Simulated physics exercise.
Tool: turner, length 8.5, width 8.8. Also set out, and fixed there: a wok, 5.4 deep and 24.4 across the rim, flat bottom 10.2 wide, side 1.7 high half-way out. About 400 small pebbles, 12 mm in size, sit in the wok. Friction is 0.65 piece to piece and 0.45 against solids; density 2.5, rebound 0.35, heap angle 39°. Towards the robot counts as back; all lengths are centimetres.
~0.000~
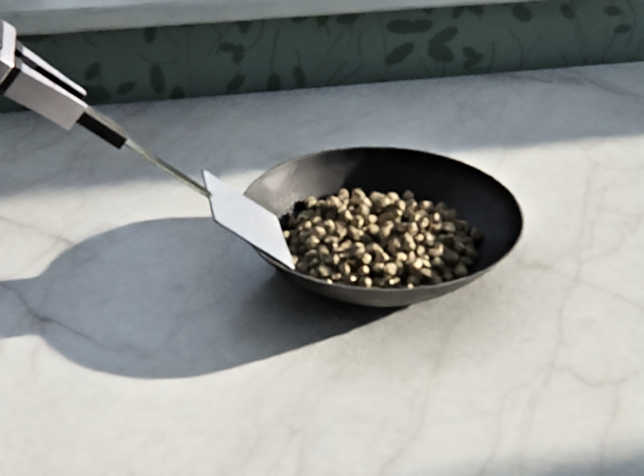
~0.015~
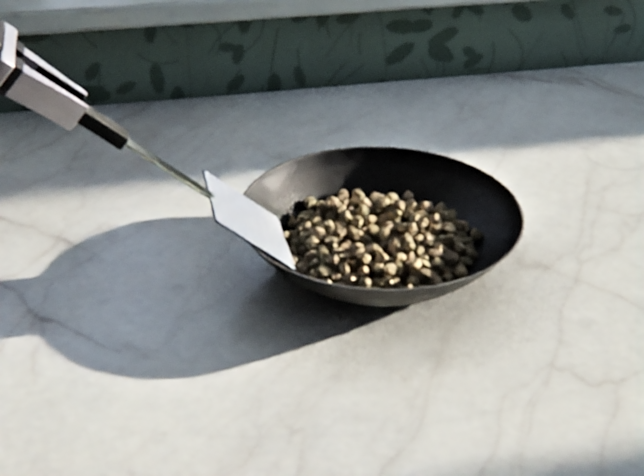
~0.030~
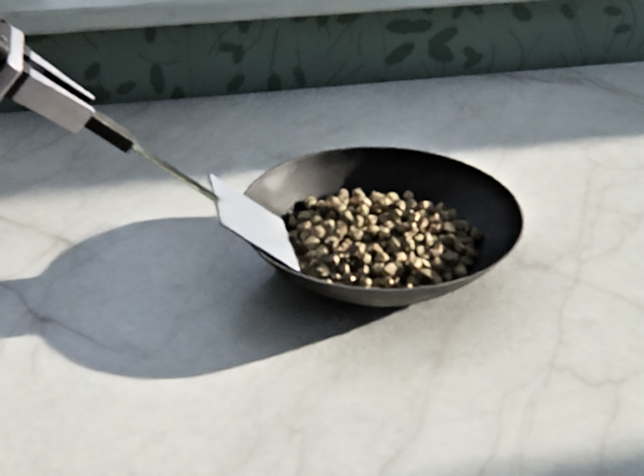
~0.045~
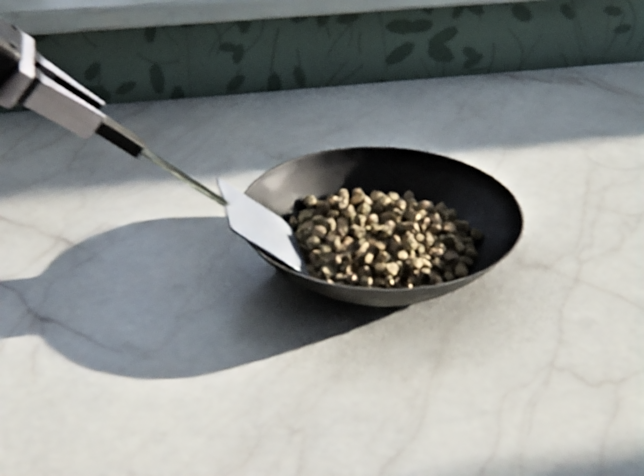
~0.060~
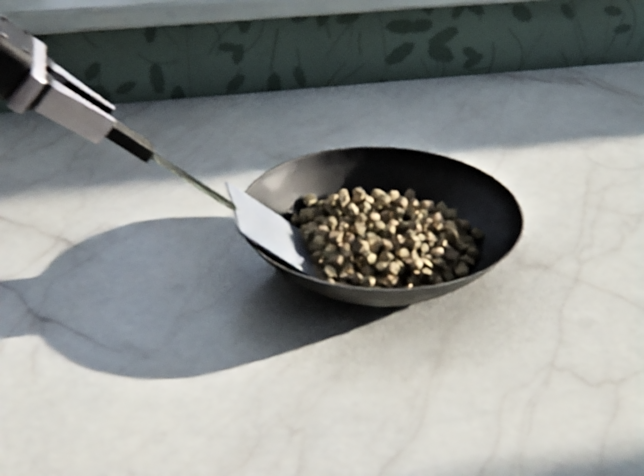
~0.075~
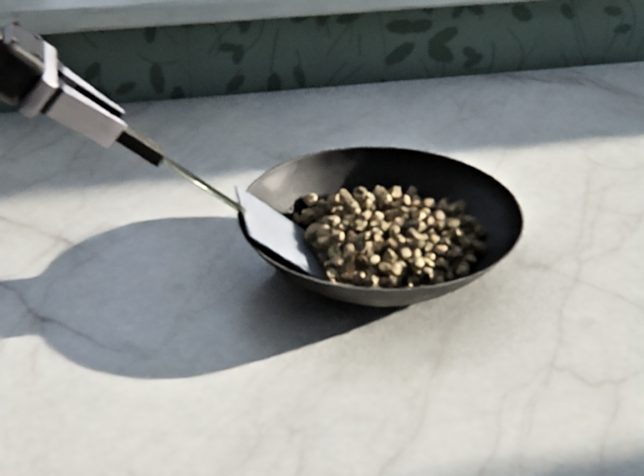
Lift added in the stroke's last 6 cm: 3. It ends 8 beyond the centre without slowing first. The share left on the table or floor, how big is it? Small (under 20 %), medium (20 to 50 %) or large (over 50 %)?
Medium.
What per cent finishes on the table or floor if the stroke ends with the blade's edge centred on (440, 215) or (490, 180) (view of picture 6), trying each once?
About 15 and 55 per cent.
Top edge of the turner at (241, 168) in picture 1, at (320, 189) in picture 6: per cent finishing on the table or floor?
Near 60 in a hundred.
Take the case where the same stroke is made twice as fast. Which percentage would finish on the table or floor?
In that case, close to 60 per cent.
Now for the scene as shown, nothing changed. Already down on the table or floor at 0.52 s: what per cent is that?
That would be near 35 per cent, give or take.
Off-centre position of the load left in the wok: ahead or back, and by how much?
Forward offset: Roughly 4.0 cm.
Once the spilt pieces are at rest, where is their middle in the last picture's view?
It ends up around (565, 242).
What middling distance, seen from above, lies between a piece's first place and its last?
I'd guess close to 8 centimetres.
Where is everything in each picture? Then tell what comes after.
In the first frame, turner top edge at (208, 194), sloping 41°; upper third of the load around (377, 234), from x 285 to 475, top at y 195; 398 in the wok.
In the second frame, turner top edge at (209, 195), sloping 41°; upper third of the load around (377, 234), from x 285 to 475, top at y 195.
In the third frame, turner top edge at (214, 198), sloping 41°; upper third of the load around (377, 234), from x 285 to 475, top at y 195.
In the fourth frame, turner top edge at (224, 203), sloping 41°; upper third of the load around (377, 233), from x 290 to 475, top at y 195.
In the fifth frame, turner top edge at (233, 207), sloping 41°; upper third of the load around (378, 232), from x 295 to 475, top at y 195.
In the sixth frame, turner top edge at (242, 210), sloping 41°; upper third of the load around (384, 229), from x 295 to 480, top at y 190; 398 in the wok.
By 0.17 s, sloping 41°, highest piece 7 above the table; 398 in the wok.
By 0.27 s, sloping 41°, highest piece 8 above the table; 381 in the wok, 2 on the table or floor, 15 on the blade or in flight.
By 0.52 s, sloping 41°, highest piece 7 above the table; 246 in the wok, 140 on the table or floor, 12 on the blade or in flight.
By 1.57 s, sloping 41°, highest piece 6 above the table; 245 in the wok, 153 on the table or floor.
Final count, 245 in the wok, 153 on the table or floor. That is 38 % on the table or floor.
